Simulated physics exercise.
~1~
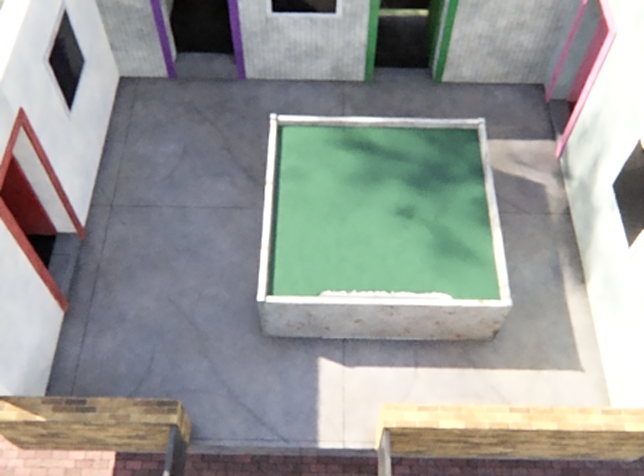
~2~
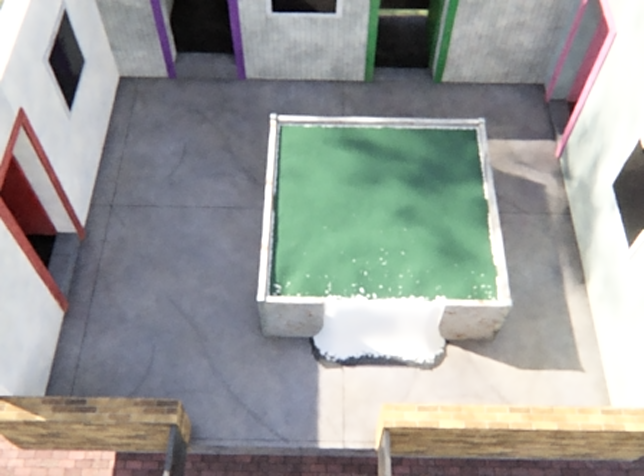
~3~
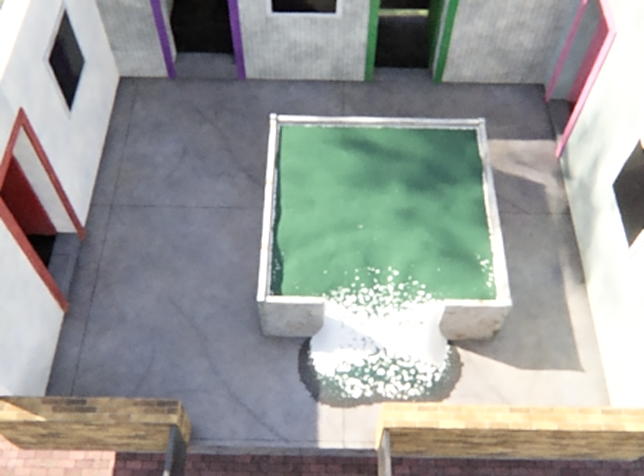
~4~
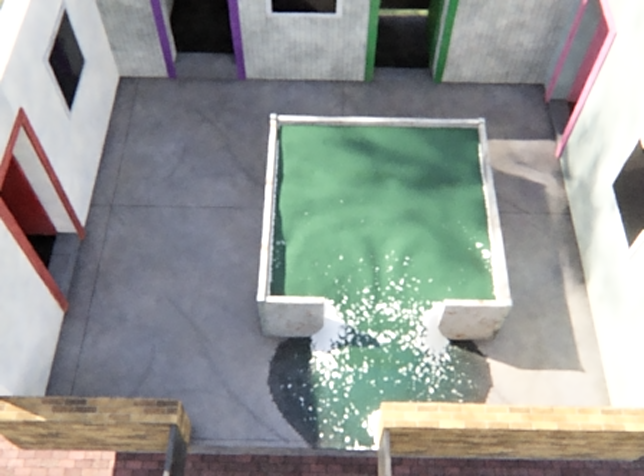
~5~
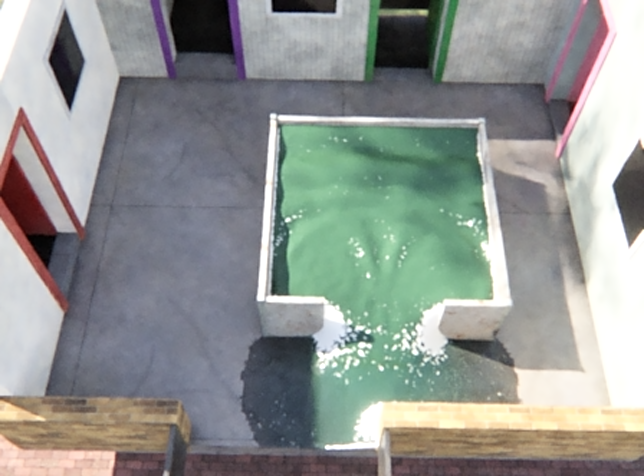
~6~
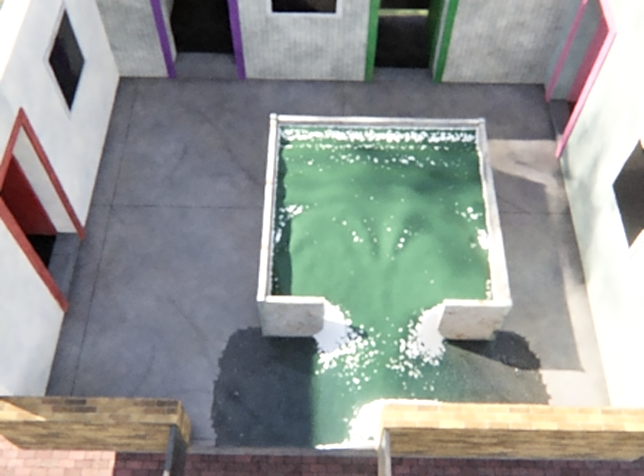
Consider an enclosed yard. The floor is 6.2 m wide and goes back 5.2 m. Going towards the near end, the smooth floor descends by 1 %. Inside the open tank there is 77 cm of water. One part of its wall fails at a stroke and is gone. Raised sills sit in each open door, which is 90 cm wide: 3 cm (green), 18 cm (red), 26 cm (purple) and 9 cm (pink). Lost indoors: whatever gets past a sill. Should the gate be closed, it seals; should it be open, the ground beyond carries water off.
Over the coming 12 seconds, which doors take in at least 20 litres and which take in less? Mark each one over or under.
Green door - over; red door - under; purple door - under; pink door - over.
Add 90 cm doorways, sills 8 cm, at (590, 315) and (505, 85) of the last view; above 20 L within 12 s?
First door beyond the limit, second door beyond the limit.
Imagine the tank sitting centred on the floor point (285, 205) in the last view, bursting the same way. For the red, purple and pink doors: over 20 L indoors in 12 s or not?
Red: Within limit; purple: Within limit; pink: Within limit.
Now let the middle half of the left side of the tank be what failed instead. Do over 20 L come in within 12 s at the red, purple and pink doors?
Result: Red limit passed, purple limit not passed, pink limit passed.
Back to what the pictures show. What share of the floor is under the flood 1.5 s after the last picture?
Wet share: About 25 %.
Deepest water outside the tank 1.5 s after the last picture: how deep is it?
Max depth: About 52 centimetres.
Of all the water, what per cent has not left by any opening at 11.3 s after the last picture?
That would be close to 46 per cent.
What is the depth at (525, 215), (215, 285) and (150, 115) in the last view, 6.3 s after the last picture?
Spot one 9 cm, spot two 0 cm, spot three 3 cm.
Then, 0.7 s after the last picture water covers 15 % of the floor and is deepest (59 cm) near (389, 410); green door not reached, red door not reached, purple door not reached, pink door not reached.
Then, 1.5 s after the last picture water covers 25 % of the floor and is deepest (52 cm) near (407, 426); green door not reached, red door not reached, purple door not reached, pink door not reached.
Then, 2.8 s after the last picture water covers 45 % of the floor and is deepest (33 cm) near (607, 430); green door 4 cm at the sill, 0 L in, red door not reached, purple door not reached, pink door 5 cm at the sill, 0 L in.
Then, 6.3 s after the last picture water covers 80 % of the floor and is deepest (21 cm) near (390, 426); green door 7 cm at the sill, 34 L in, red door 2 cm at the sill, 0 L in, purple door 2 cm at the sill, 0 L in, pink door 18 cm at the sill, 85 L in.
Then, 11.3 s after the last picture water covers 95 % of the floor and is deepest (12 cm) near (40, 420); green door 5 cm at the sill, 67 L in, red door 5 cm at the sill, 0 L in, purple door 9 cm at the sill, 0 L in, pink door 9 cm at the sill, 132 L in.
